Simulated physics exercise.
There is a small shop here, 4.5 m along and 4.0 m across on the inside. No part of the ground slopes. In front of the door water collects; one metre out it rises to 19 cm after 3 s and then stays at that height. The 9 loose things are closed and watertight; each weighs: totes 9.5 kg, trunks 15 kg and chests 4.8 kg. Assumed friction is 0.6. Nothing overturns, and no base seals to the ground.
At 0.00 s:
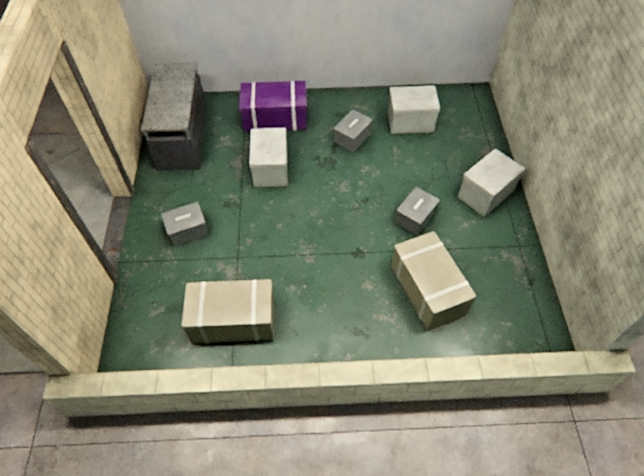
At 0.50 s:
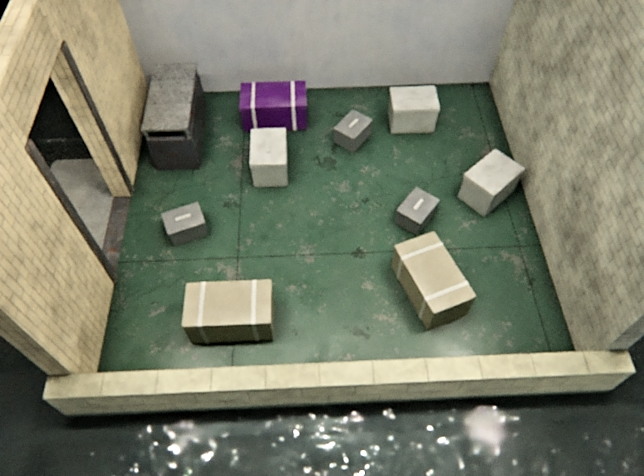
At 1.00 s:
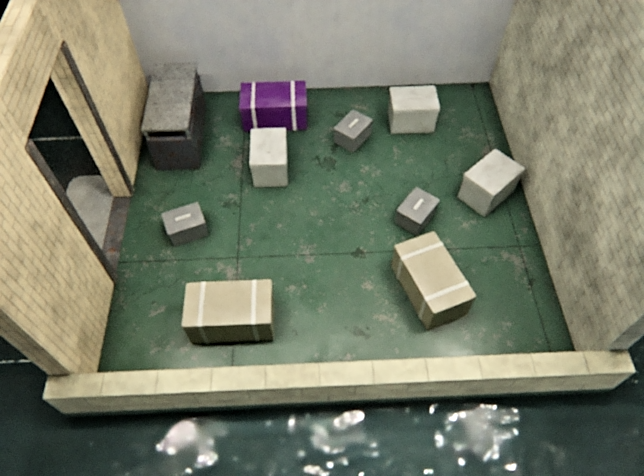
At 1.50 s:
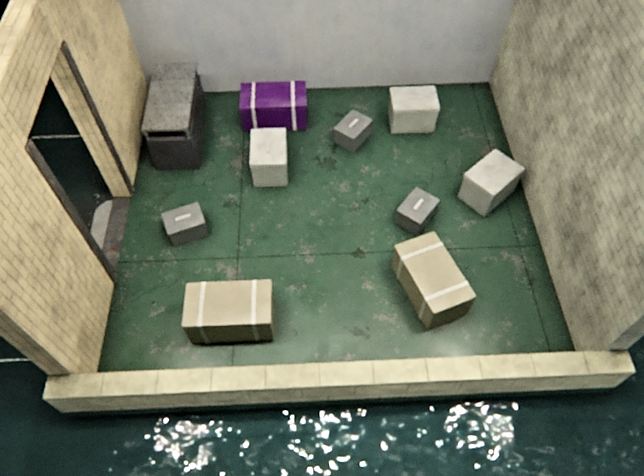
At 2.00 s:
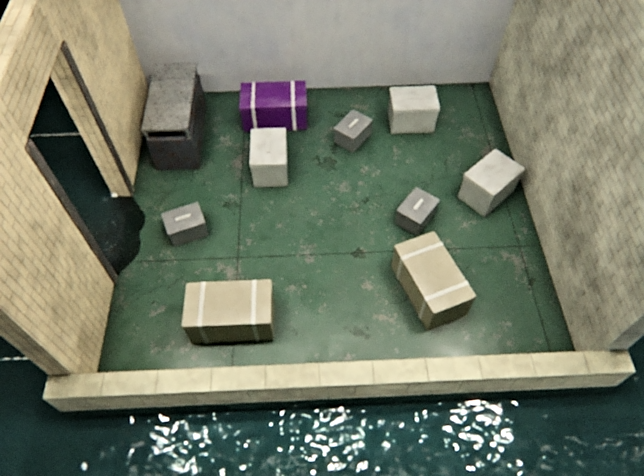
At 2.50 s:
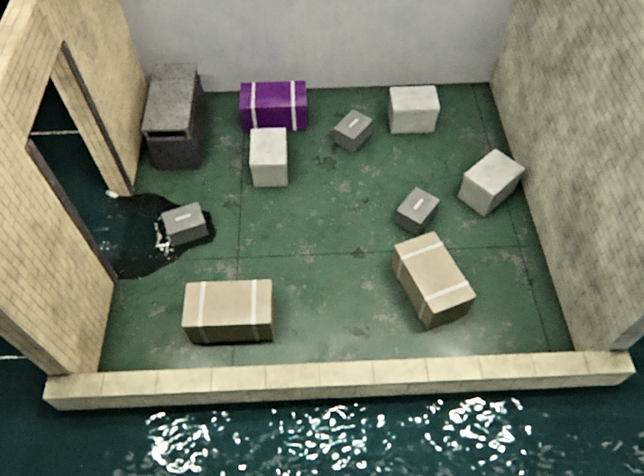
Small shop room with a purple trunk and scattered boxes sitting still, water spreading outside, then seeping through the left doorway around a small grey box.
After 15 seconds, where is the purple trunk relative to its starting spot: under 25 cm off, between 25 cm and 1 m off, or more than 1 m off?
It is going to make a small trip.
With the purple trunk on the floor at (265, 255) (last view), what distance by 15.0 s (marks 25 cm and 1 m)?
It goes a long way.
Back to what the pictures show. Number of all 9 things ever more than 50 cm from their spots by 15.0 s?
Count: 9.
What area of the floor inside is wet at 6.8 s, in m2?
Somewhere around 15 m2, roughly.
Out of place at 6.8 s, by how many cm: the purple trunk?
Around 5 centimetres.
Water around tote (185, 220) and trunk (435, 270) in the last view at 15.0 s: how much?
I'd estimate 10 cm for the first and 11 cm for the second.
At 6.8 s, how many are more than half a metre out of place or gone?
The count is 2.
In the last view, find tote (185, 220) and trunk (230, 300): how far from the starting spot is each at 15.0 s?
The first is 350 cm from its start, the second 80 cm.
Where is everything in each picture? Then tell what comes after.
In the first picture, the purple trunk at (273, 94), on the bottom; water covers 0.0 m2; 0 of 9 have shifted.
In the second picture, the purple trunk at (273, 94) rests on the ground; water covers 0.0 m2; 0 of 9 have shifted.
In the third picture, the purple trunk at (273, 94), on the bottom; 0.0 m2 under water; 0 of 9 have shifted.
In the fourth picture, the purple trunk at (273, 94), on the bottom; water covers 0.0 m2; 0 of 9 have shifted.
In the fifth picture, the purple trunk at (273, 94), on the bottom; water covers 0.1 m2; 0 of 9 have shifted.
In the sixth picture, the purple trunk at (273, 94), on the bottom; 0.6 m2 under water; 0 of 9 have shifted.
After 3.5 s the purple trunk is near (273, 94), 0.0 m from its start, aground; 0 afloat.
After 6.8 s the purple trunk is near (273, 92), 0.0 m from its start, aground; 2 afloat.
After 11.0 s the purple trunk is near (273, 92), 0.0 m from its start, aground; 7 afloat.
After 15.0 s the purple trunk is near (232, 121), 0.7 m from its start, afloat; 9 afloat.
